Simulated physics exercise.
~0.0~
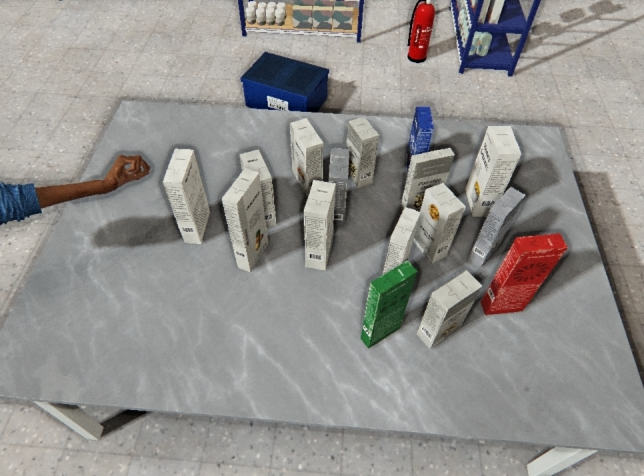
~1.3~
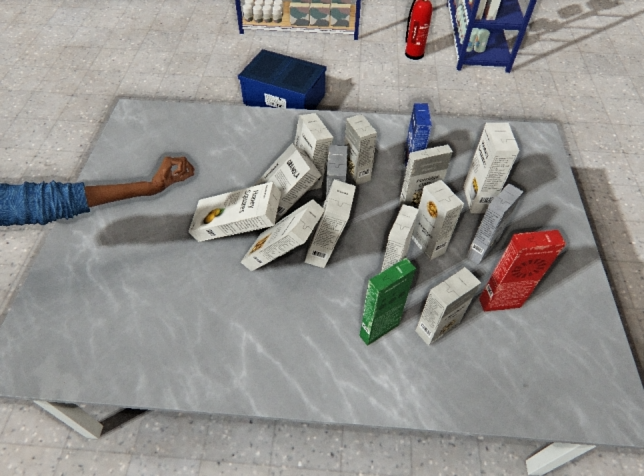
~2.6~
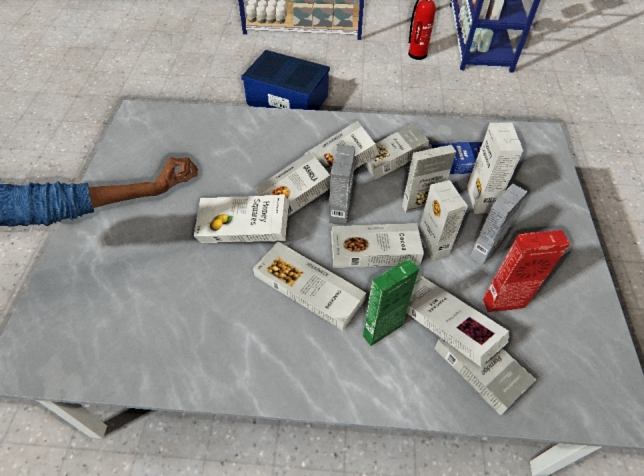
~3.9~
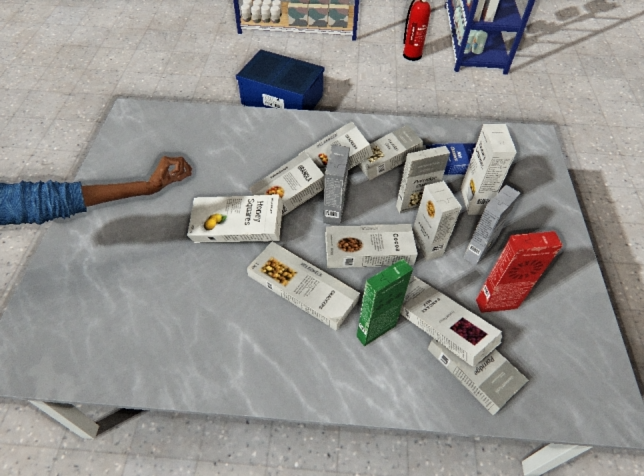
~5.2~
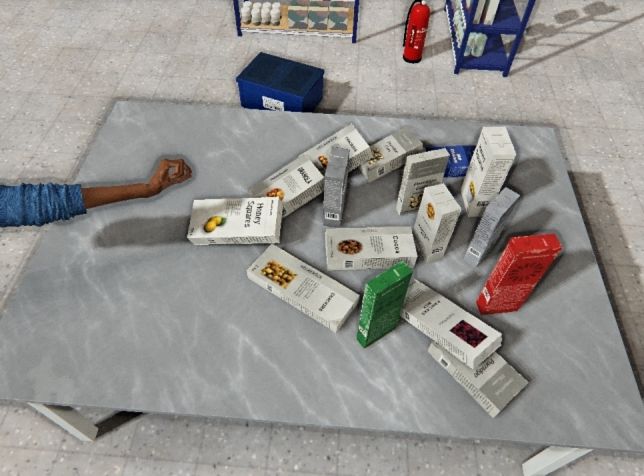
A hand tips one cereal box, toppling others including the blue one, while green and red boxes stay standing among several more.
